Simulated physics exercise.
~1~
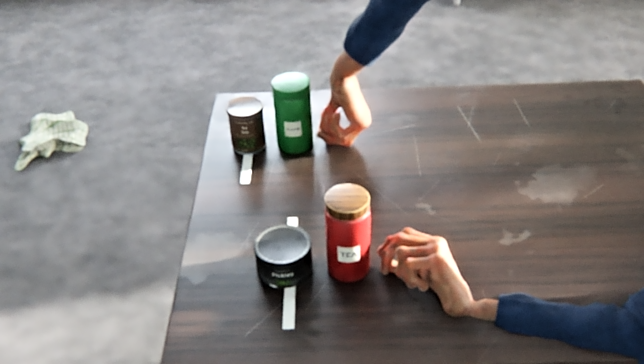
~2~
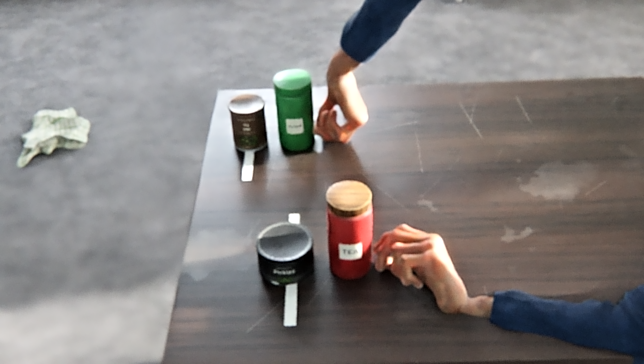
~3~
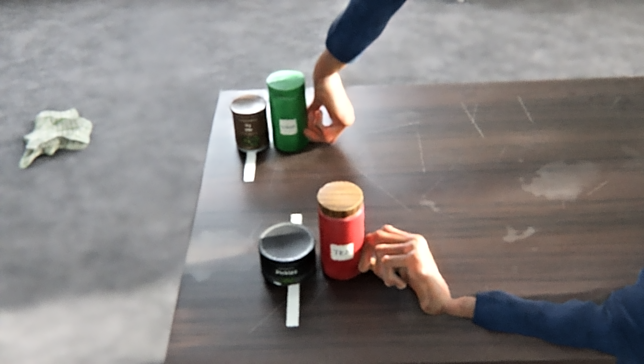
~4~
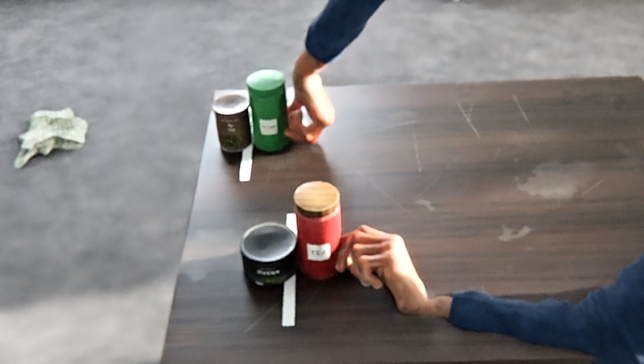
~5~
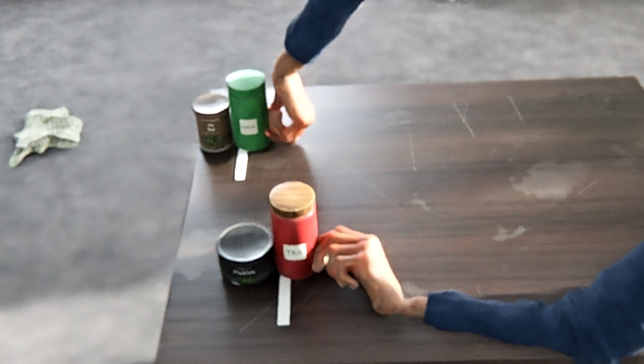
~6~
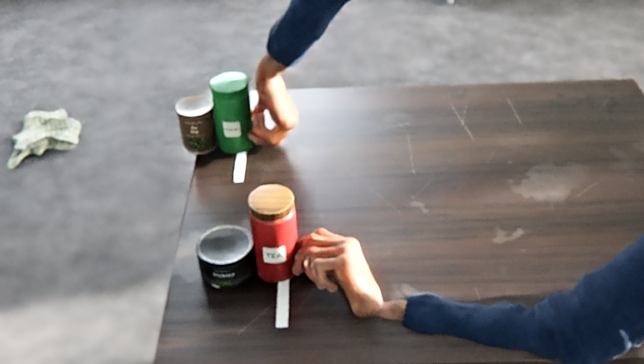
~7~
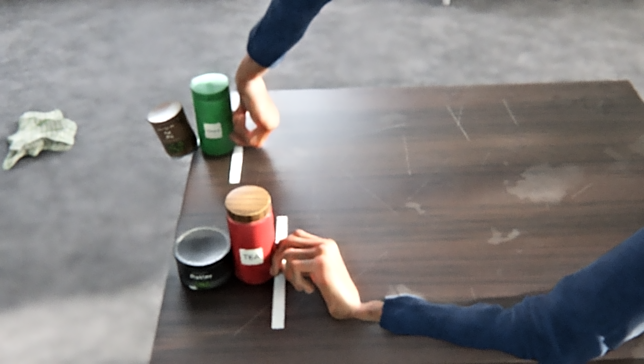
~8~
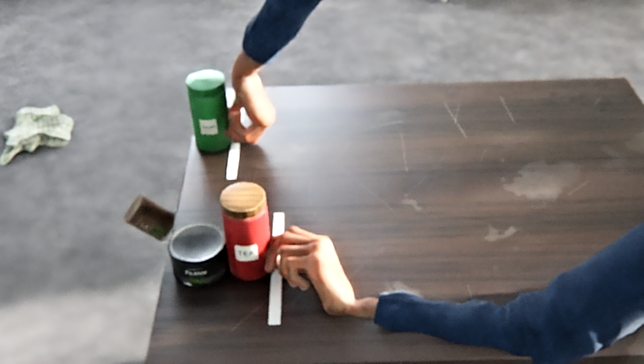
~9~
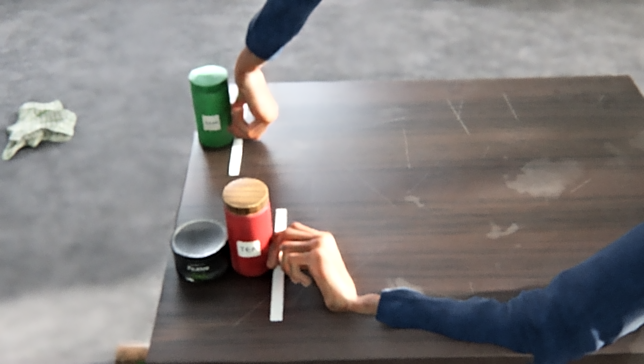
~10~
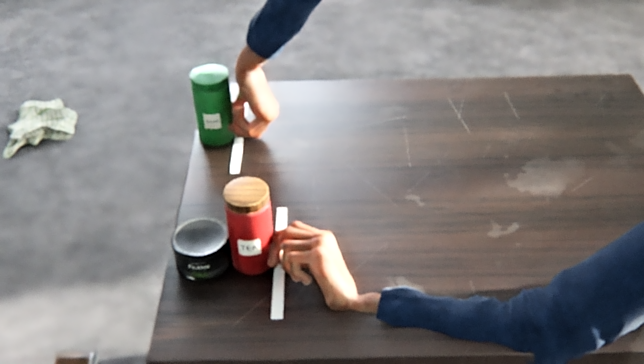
Two hands slowly pushing green and red jars left on a table, tipping a brown pot off while a black tub stays.
